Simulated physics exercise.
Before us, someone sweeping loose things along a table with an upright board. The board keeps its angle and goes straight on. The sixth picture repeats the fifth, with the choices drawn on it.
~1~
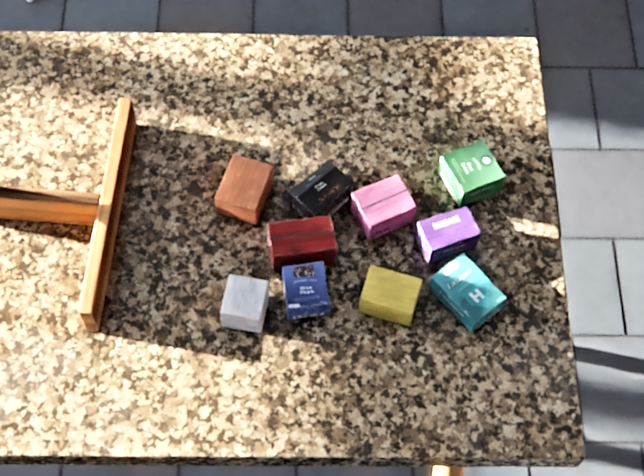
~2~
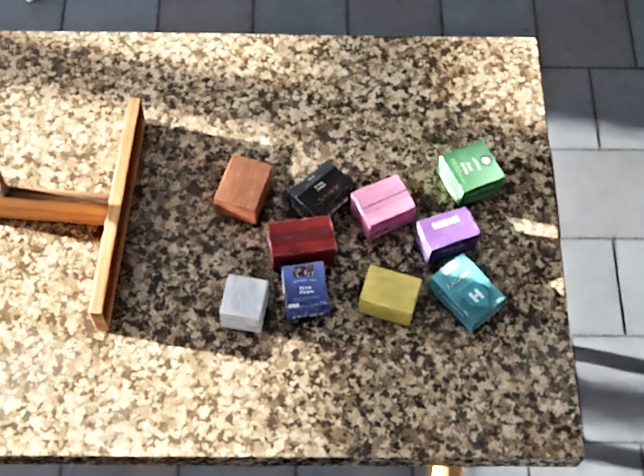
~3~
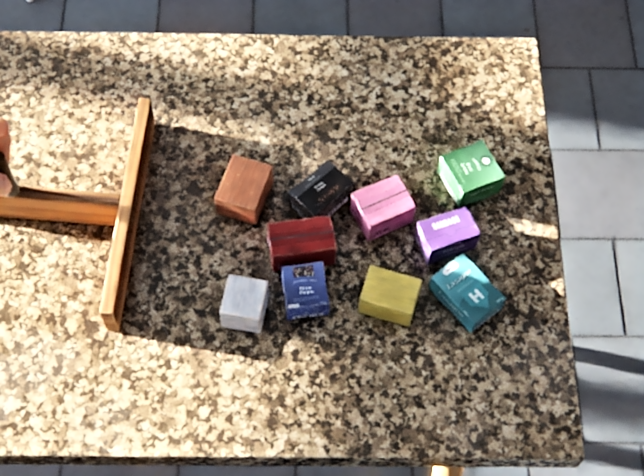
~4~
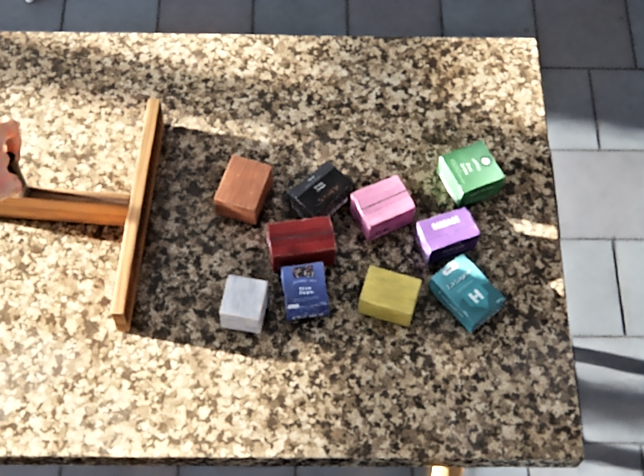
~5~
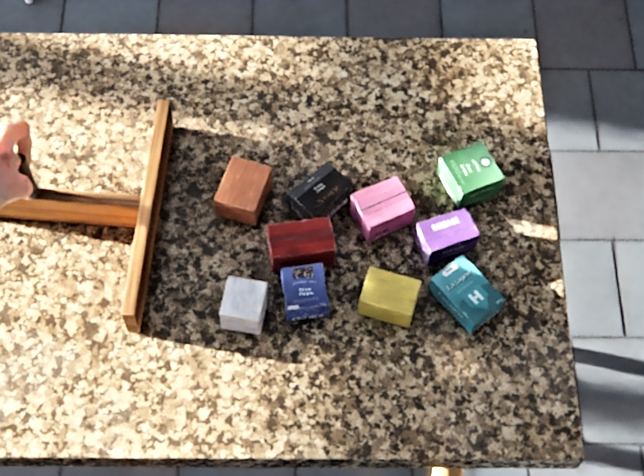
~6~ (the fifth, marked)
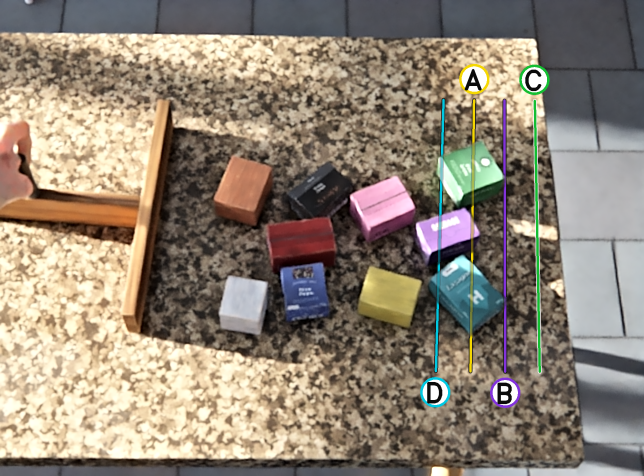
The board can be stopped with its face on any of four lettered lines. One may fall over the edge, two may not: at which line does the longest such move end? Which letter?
Stop at D.
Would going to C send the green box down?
Yes.
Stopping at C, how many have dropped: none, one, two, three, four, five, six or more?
By then, six or more.
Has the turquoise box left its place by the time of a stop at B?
By then, yes.
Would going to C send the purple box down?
Yes.
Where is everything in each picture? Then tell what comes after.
In the first frame, yellow block (390, 296); white block (245, 303); purple box (447, 235).
In the second frame, board (116, 200); blue box (305, 290).
In the third frame, board (126, 200); black box (321, 194).
In the fourth frame, board (137, 200); turquoise box (466, 293).
In the fifth frame, board (146, 202); green box (471, 175); yellow block (389, 297); white block (245, 305).
On the marked copy, A at (472, 227); B at (505, 228); C at (537, 228); D at (440, 227).
Following D. Soon after the start, board (253, 203); white block (270, 306); blue box (314, 293).
Later, board (360, 204); turquoise box (520, 296); green box (478, 175).
In the end, board (439, 204); turquoise box over the edge; green box (549, 168); one fallen.
As for the rest, A drops four; B drops seven; C drops nine.
